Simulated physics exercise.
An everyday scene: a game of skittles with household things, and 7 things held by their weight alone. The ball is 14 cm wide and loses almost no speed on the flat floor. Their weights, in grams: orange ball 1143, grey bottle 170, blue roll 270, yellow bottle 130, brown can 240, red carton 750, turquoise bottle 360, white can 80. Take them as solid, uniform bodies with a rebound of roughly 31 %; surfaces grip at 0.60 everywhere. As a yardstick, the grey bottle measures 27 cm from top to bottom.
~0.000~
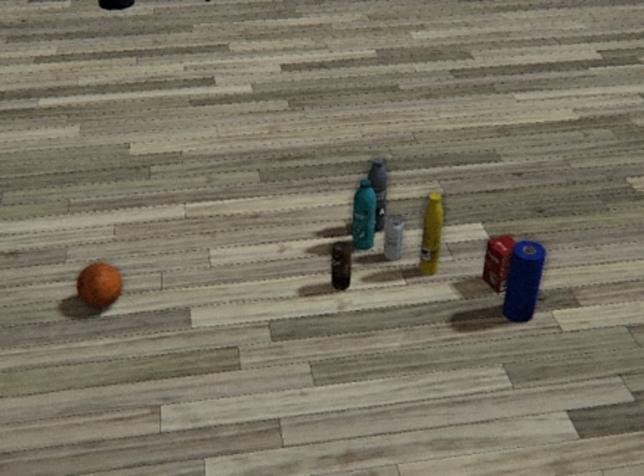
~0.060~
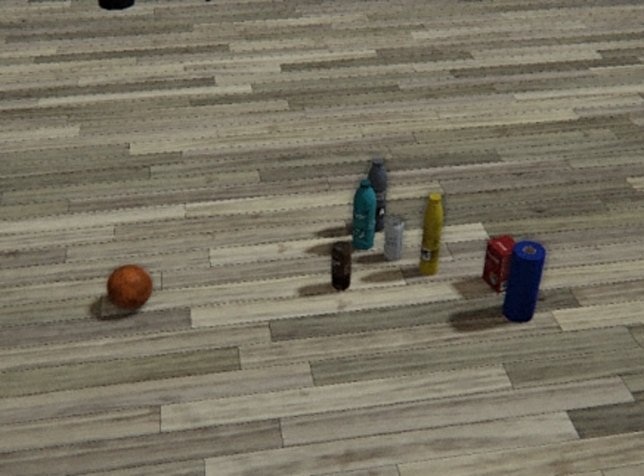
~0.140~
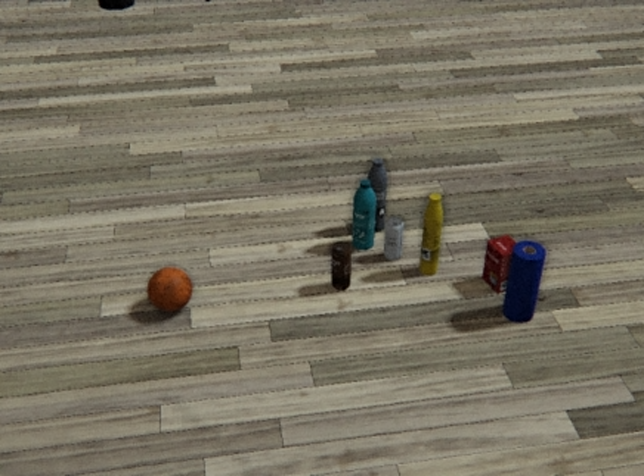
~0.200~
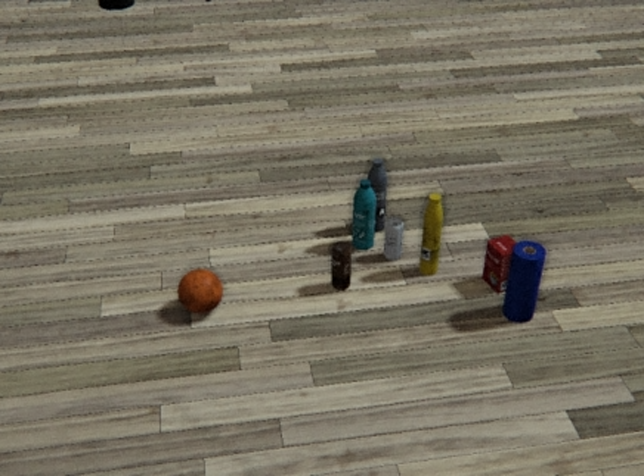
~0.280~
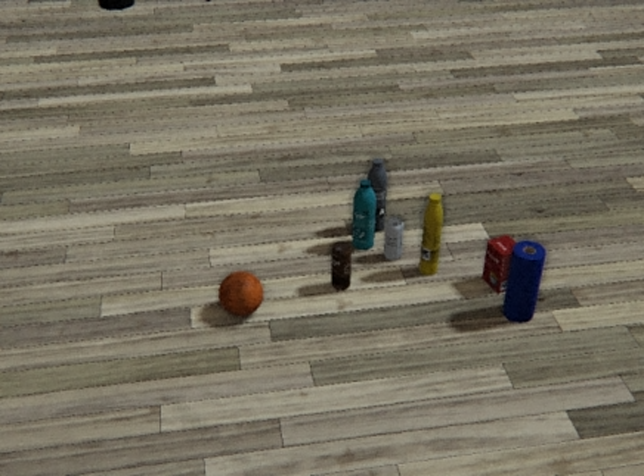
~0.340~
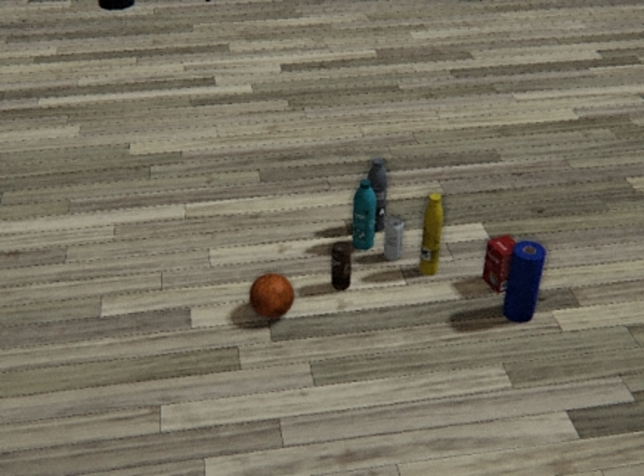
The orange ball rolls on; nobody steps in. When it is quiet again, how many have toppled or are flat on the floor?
In all, just one.
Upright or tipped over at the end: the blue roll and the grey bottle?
The blue roll tips over; the grey bottle keeps standing.
Around 0.84 s, ball has run 129 cm; orange ball near (522, 315); blue roll at 4° to upright near (546, 274).
Around 1.34 s, ball has run 184 cm; blue roll on its side near (583, 267).
Around 2.04 s, blue roll on its side near (577, 262).
Around 2.74 s, grey bottle resting near (376, 195); blue roll resting near (575, 260).
Finally (3.2 s), on their side or leaning hard on the floor, blue roll; the other 6 still in place (within 8 cm). Final places as that camera would see them, grey bottle near (376, 195), blue roll near (574, 259).
